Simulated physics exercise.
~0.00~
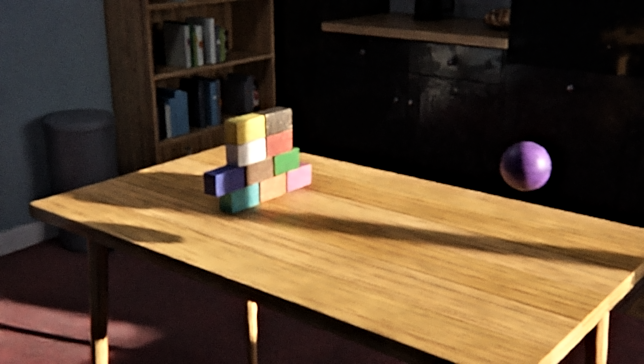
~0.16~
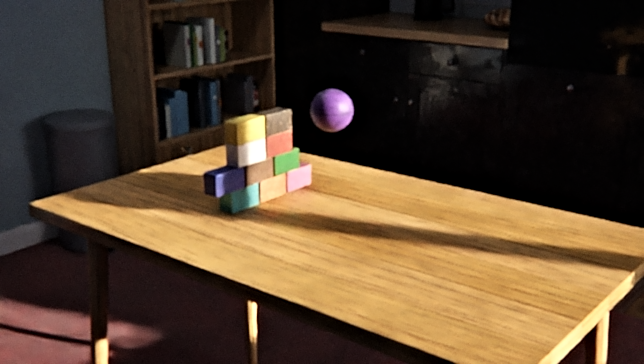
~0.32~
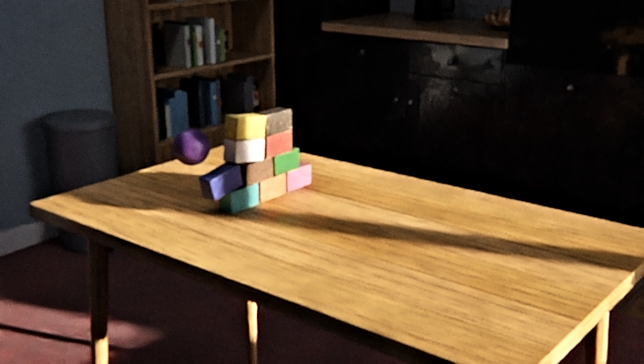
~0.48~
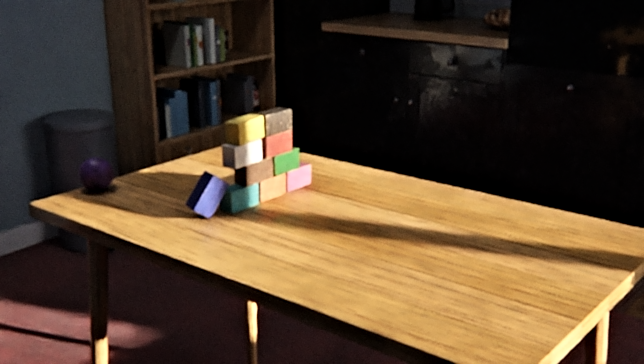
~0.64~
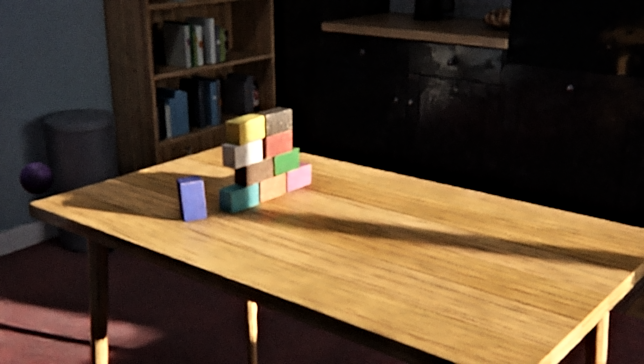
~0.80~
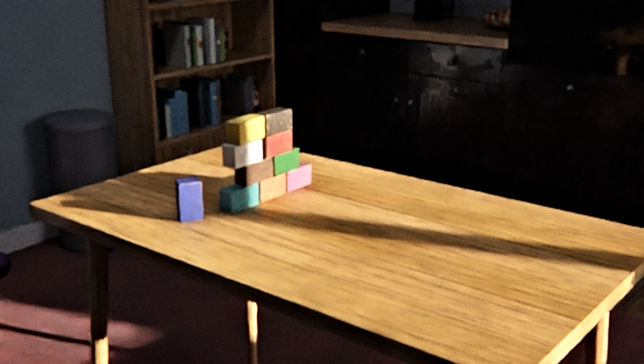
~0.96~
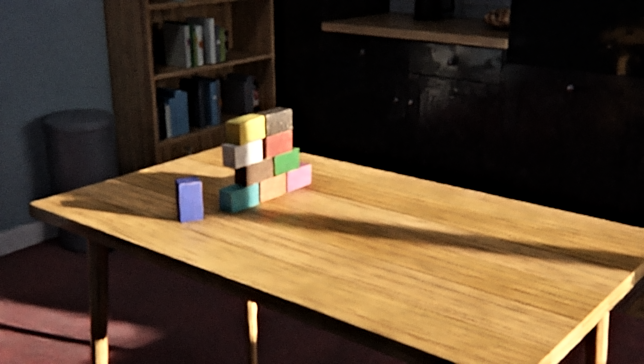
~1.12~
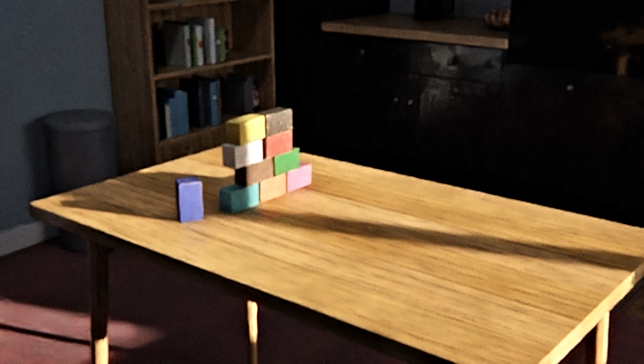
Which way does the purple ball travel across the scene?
The purple ball travels to the left, going past the pile of blocks and on beyond the left end of the table.
